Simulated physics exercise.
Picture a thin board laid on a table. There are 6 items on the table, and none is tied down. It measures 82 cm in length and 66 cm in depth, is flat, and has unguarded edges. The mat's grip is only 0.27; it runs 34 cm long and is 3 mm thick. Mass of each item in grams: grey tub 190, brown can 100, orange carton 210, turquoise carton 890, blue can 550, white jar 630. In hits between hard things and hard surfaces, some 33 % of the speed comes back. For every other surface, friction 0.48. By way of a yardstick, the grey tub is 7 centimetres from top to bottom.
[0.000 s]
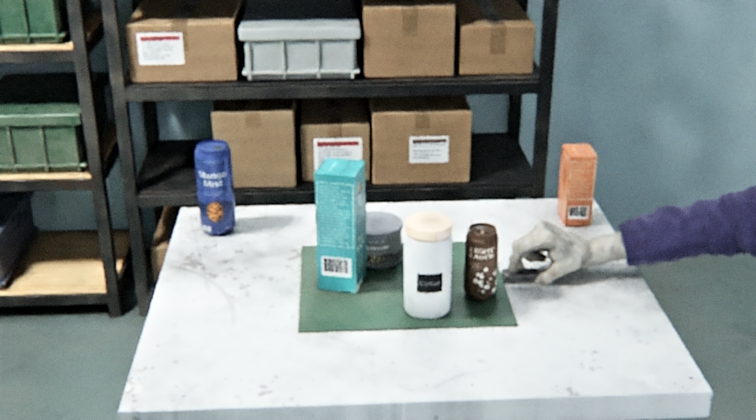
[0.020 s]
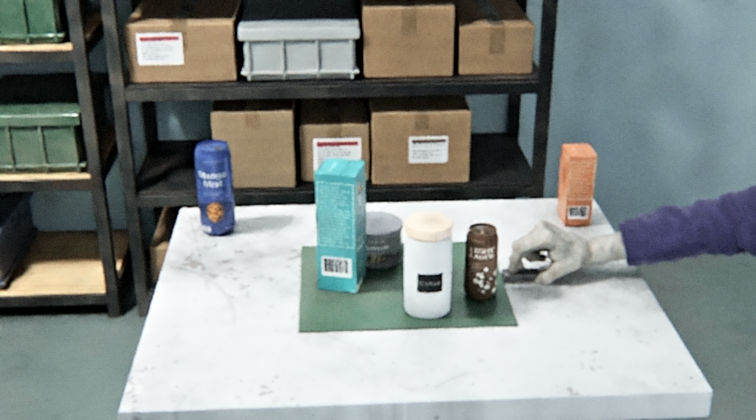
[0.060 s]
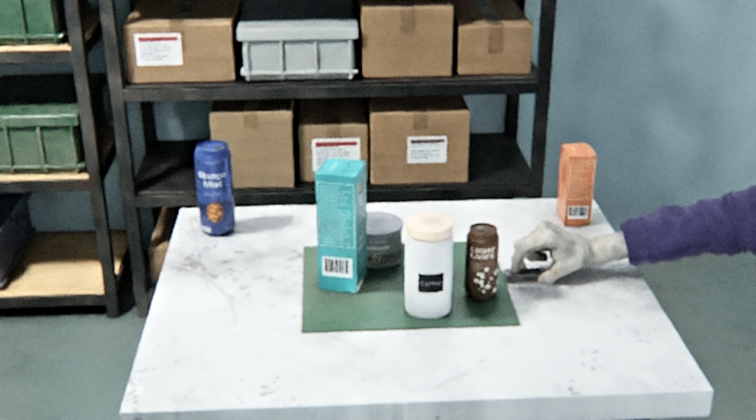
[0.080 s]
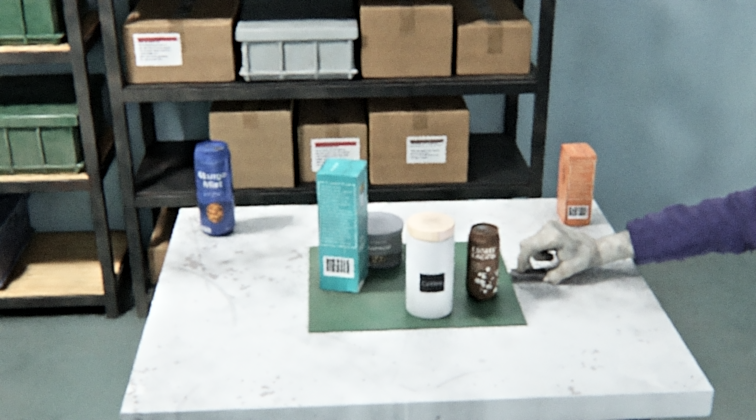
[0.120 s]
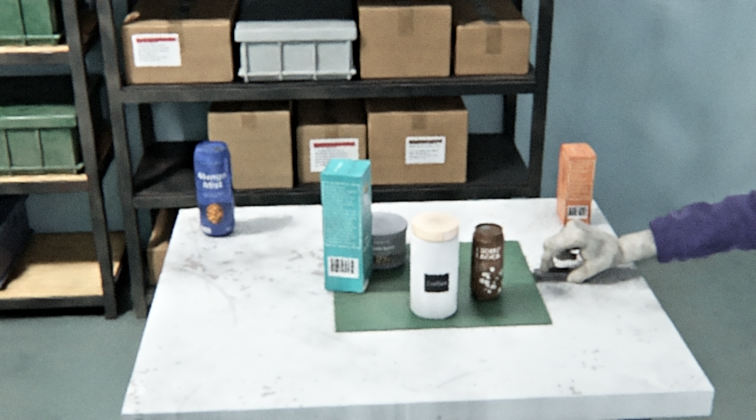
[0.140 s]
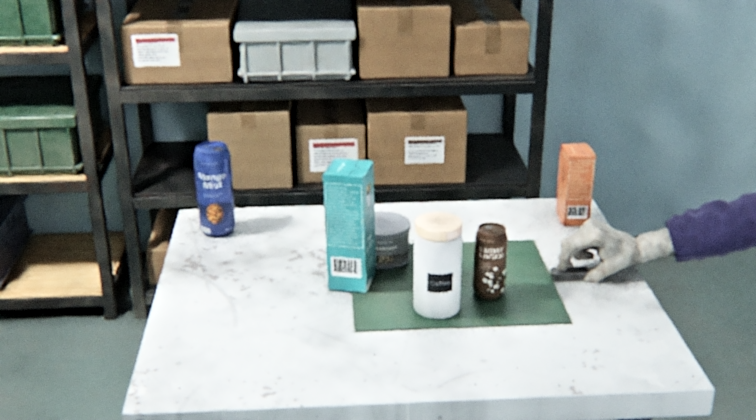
To begin with, a purple-sleeved hand grips a thin green rectangle on a white tabletop, barely moving it beneath a turquoise carton, grey tub, white jar and brown can. The hand then draws it rightward, and the four items shift slightly right, while the blue can and orange carton stay put.
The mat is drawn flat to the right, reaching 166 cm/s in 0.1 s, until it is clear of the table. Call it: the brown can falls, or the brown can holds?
It falls.
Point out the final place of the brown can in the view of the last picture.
At about (639, 276).
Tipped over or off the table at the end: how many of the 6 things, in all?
All told, 1.
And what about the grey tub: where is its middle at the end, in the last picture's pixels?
Look near (413, 241) and you'll find it.
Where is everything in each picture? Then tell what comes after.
In the first picture, 0 cm of pull; brown can (481, 262); grey tub (375, 240).
In the second picture, 0 cm of pull; turquoise carton (342, 226); blue can (215, 189).
In the third picture, 0 cm of pull; white jar (429, 265); grey tub (376, 240).
In the fourth picture, 1 cm of pull; orange carton (576, 185); turquoise carton (343, 225).
In the fifth picture, 5 cm of pull; blue can (215, 189); white jar (435, 265).
In the sixth picture, 8 cm of pull; brown can (490, 262); grey tub (383, 241).
Around 0.34 s, 42 cm of pull; brown can shifted 12 cm near (556, 259); white jar at 8° to upright; turquoise carton at 7° to upright.
Around 0.54 s, 75 cm of pull; brown can at 50° to upright near (620, 259); white jar at 23° to upright; grey tub shifted 7 cm.
Finally (1.7 s), on their side or leaning hard on the table, brown can; not toppled but over 6 cm from the start, grey tub and white jar; the other 3 still in place (within 6 cm). Final places as that camera would see them, brown can near (639, 276).
